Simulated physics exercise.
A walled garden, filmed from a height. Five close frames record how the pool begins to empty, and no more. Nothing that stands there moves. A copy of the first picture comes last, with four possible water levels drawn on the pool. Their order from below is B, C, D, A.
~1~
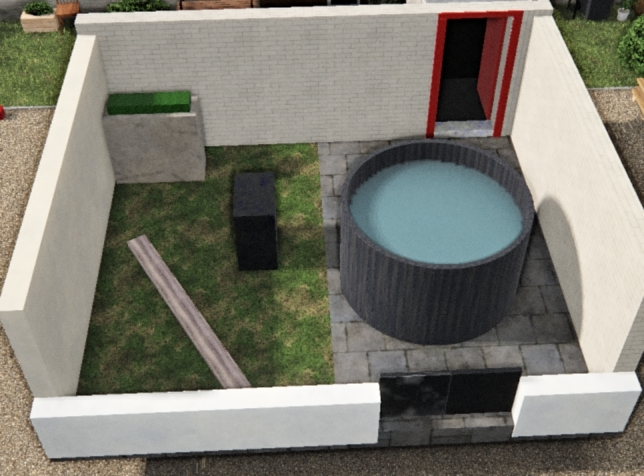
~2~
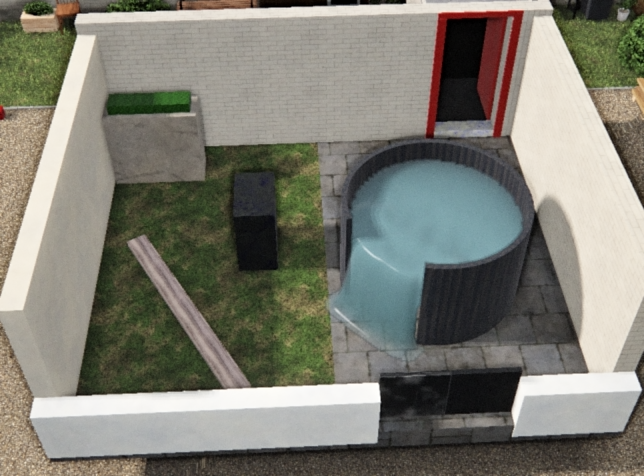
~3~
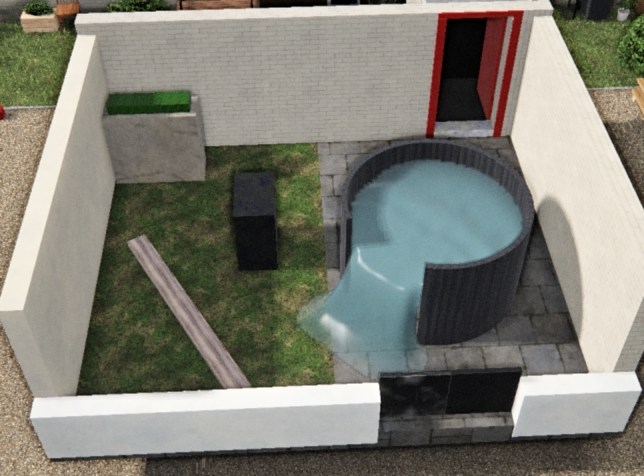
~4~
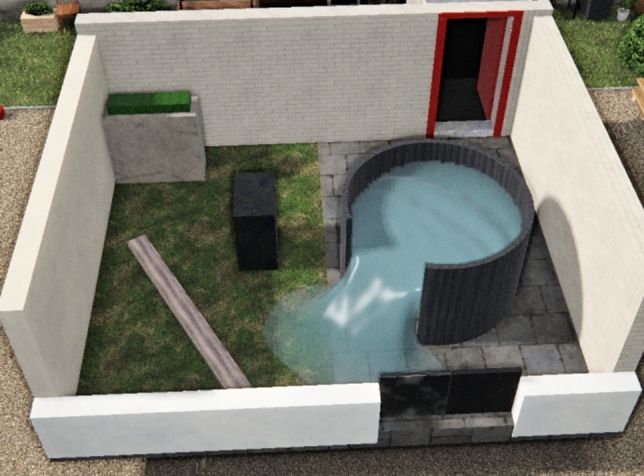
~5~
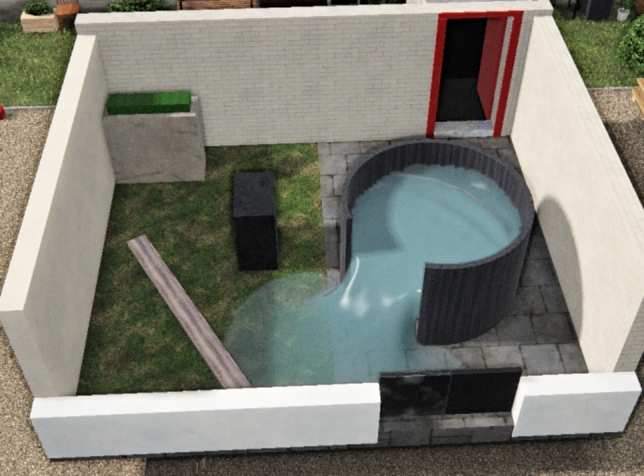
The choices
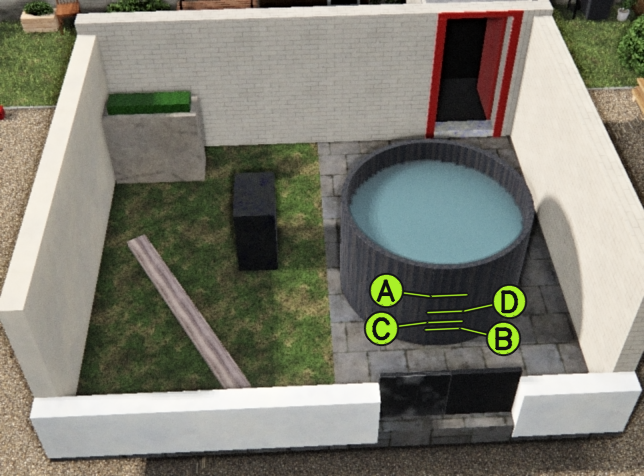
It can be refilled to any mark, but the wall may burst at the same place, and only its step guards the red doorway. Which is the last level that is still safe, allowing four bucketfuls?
A.
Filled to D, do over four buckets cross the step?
No, that is safe.
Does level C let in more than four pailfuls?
No, not at all.
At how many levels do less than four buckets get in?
All of them.
On the marked copy, A at (448, 295); B at (443, 329); C at (444, 321); D at (445, 311); from the bottom up B, C, D, A.
With A, a splash gets over, under a bucket.
With B, nothing gets over.
With C, nothing gets over.
With D, nothing gets over.
